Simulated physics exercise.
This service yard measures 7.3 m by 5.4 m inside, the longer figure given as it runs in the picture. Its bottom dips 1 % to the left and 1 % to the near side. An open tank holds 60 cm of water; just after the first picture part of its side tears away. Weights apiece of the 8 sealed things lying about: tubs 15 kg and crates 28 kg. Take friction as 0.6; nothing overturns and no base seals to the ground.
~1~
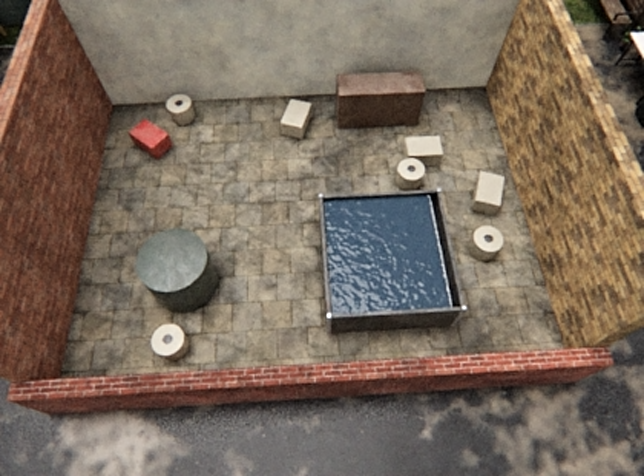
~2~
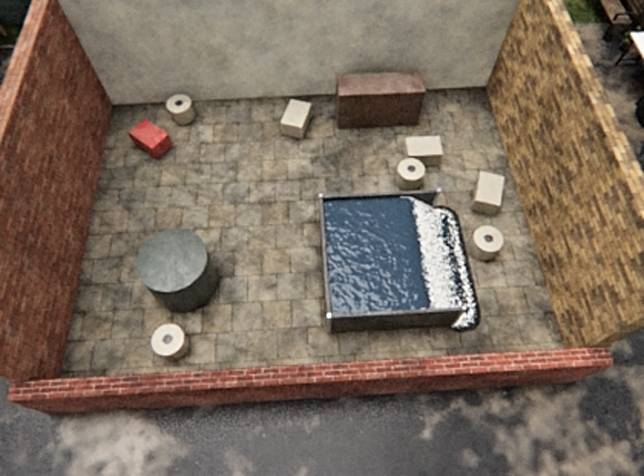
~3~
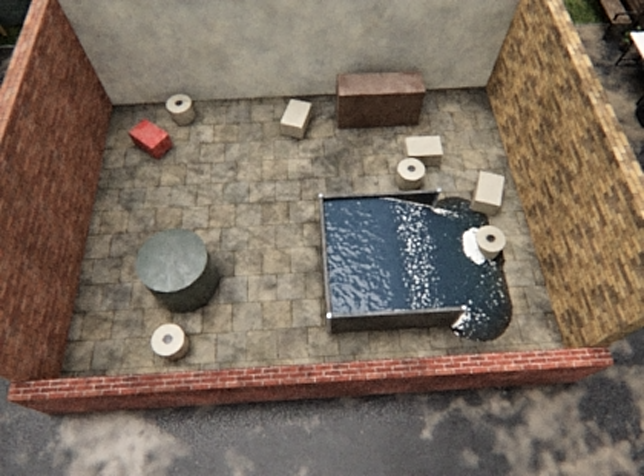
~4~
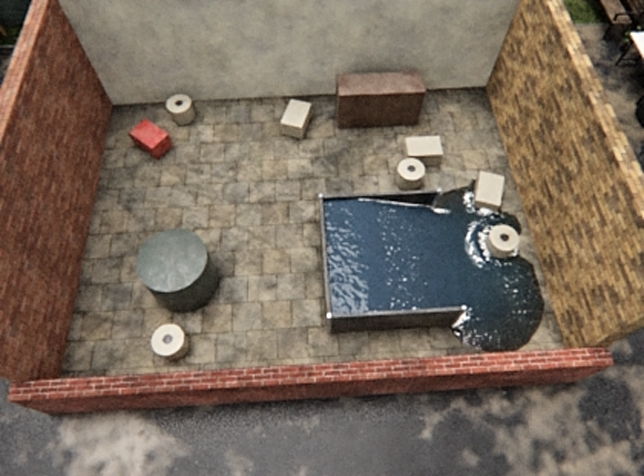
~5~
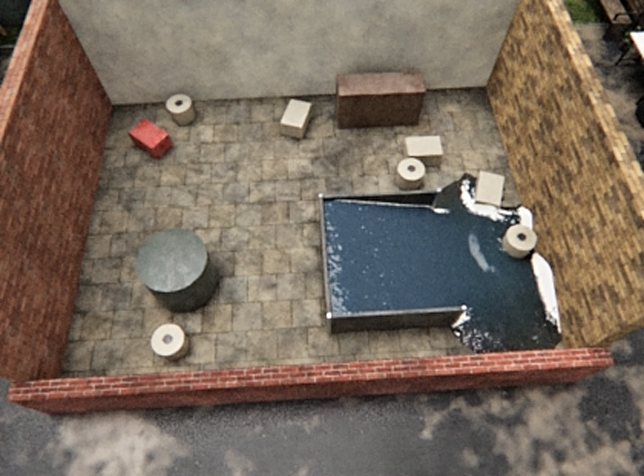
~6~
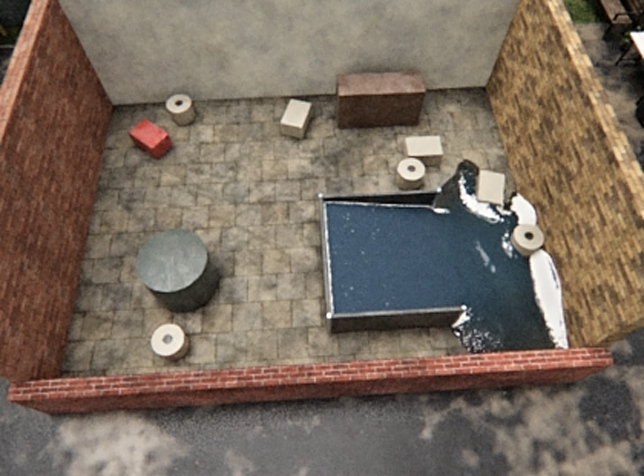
Water burst out through the right side of an open tank in a walled yard, spread over the paving around a pale tub and crate, pushed the tub rightward, and washed against the right wall.
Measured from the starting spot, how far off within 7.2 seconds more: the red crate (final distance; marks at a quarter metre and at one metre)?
Red crate holds its place.
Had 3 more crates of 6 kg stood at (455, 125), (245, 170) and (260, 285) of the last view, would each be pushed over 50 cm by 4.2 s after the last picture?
In turn: Past it, less, less.
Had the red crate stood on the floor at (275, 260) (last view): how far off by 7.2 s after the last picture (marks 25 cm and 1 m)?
It barely shifts.
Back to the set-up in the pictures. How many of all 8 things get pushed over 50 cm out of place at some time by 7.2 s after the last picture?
I count 3.
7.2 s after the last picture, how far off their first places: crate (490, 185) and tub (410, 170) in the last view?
In that order: 250 cm, 40 cm.
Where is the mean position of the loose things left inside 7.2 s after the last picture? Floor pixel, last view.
At about (298, 157).
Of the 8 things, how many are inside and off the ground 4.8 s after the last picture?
At that moment 0.
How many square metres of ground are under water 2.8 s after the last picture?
Roughly 19 m2.
Then, 0.9 s after the last picture the red crate is near (148, 133), 0.0 m from its start, aground; 1 afloat.
Then, 2.8 s after the last picture the red crate is near (148, 133), 0.0 m from its start, aground; 1 afloat.
Then, 4.8 s after the last picture the red crate is near (148, 133), 0.0 m from its start, aground; 0 afloat.
Then, 7.2 s after the last picture the red crate is near (148, 133), 0.0 m from its start, aground; 0 afloat.
